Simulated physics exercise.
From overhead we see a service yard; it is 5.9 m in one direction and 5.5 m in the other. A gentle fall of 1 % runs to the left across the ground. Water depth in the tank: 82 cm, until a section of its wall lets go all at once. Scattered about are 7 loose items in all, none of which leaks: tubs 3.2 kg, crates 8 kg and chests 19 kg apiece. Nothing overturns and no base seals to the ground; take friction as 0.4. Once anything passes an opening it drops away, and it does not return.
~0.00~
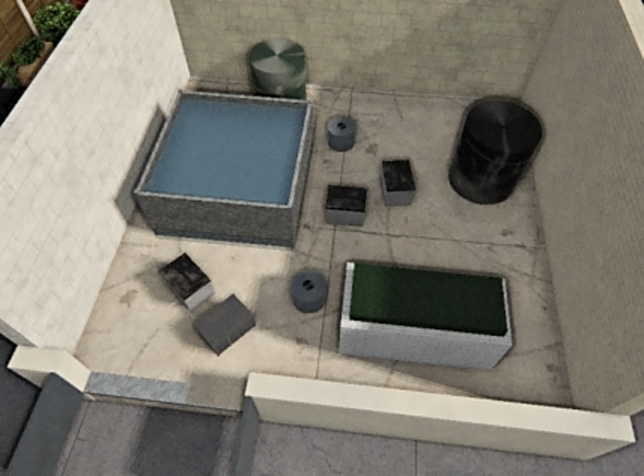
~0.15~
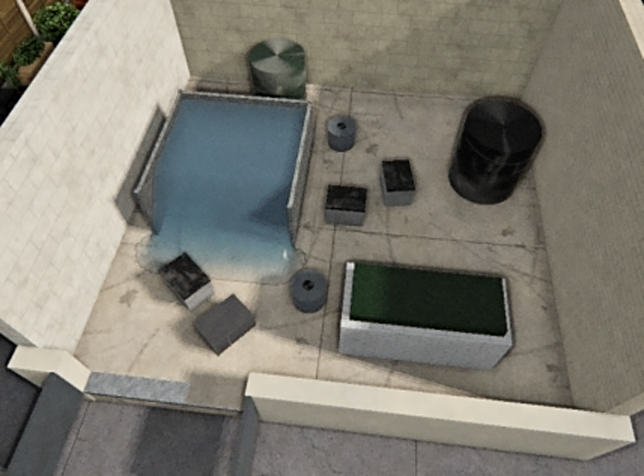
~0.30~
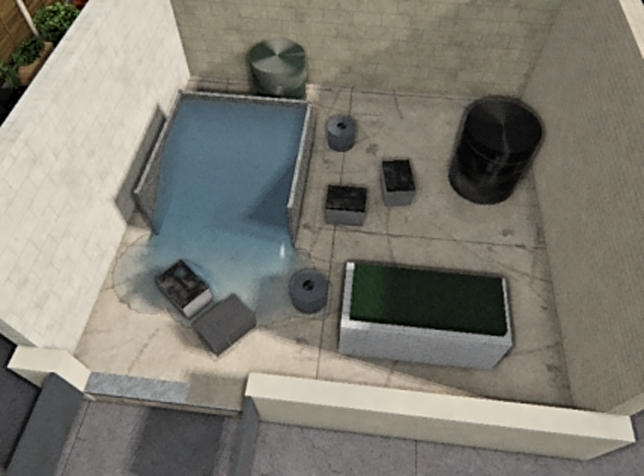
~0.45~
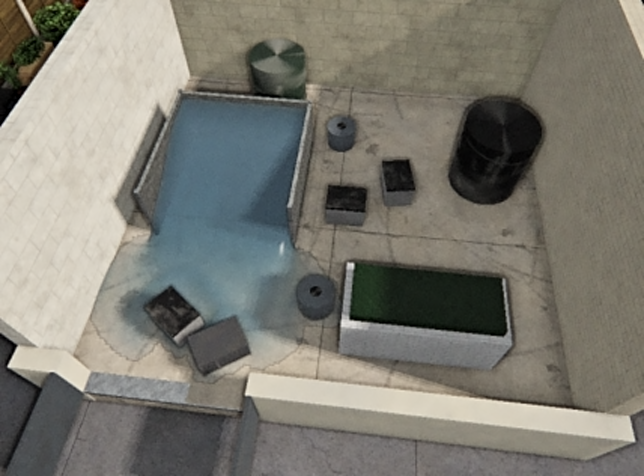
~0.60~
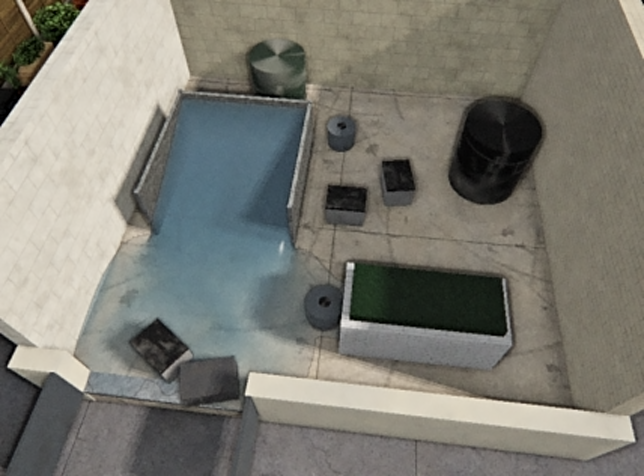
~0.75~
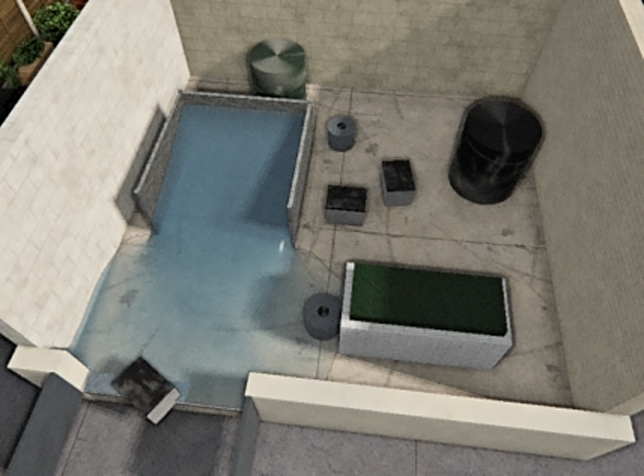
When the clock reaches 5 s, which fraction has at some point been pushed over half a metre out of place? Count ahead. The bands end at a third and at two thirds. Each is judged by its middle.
An in-between fraction is pushed that far, a third or more but below two thirds.
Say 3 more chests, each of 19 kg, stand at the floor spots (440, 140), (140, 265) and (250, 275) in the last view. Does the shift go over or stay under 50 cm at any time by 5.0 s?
Answers in order are does not cross, crosses the line and crosses the line.
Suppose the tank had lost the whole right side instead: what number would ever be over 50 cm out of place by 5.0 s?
So the tally would be 4.
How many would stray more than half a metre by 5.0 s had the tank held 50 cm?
In that case the number is 3.
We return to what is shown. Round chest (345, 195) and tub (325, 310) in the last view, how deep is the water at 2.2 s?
Close to 0 and 14 centimetres.
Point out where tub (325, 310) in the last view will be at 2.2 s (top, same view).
About (442, 373), give or take.
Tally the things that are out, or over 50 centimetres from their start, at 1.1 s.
The count is 3.
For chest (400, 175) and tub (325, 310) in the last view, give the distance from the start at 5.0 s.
Respectively, 0 centimetres and 250 centimetres.
After 1.1 s 3 of 7 are over 50 cm from their spots; 1 afloat.
After 2.2 s 3 of 7 are over 50 cm from their spots; 1 afloat.
After 3.5 s 3 of 7 are over 50 cm from their spots; 1 afloat.
After 5.0 s 3 of 7 are over 50 cm from their spots, and 3 have been at some point; 1 afloat.
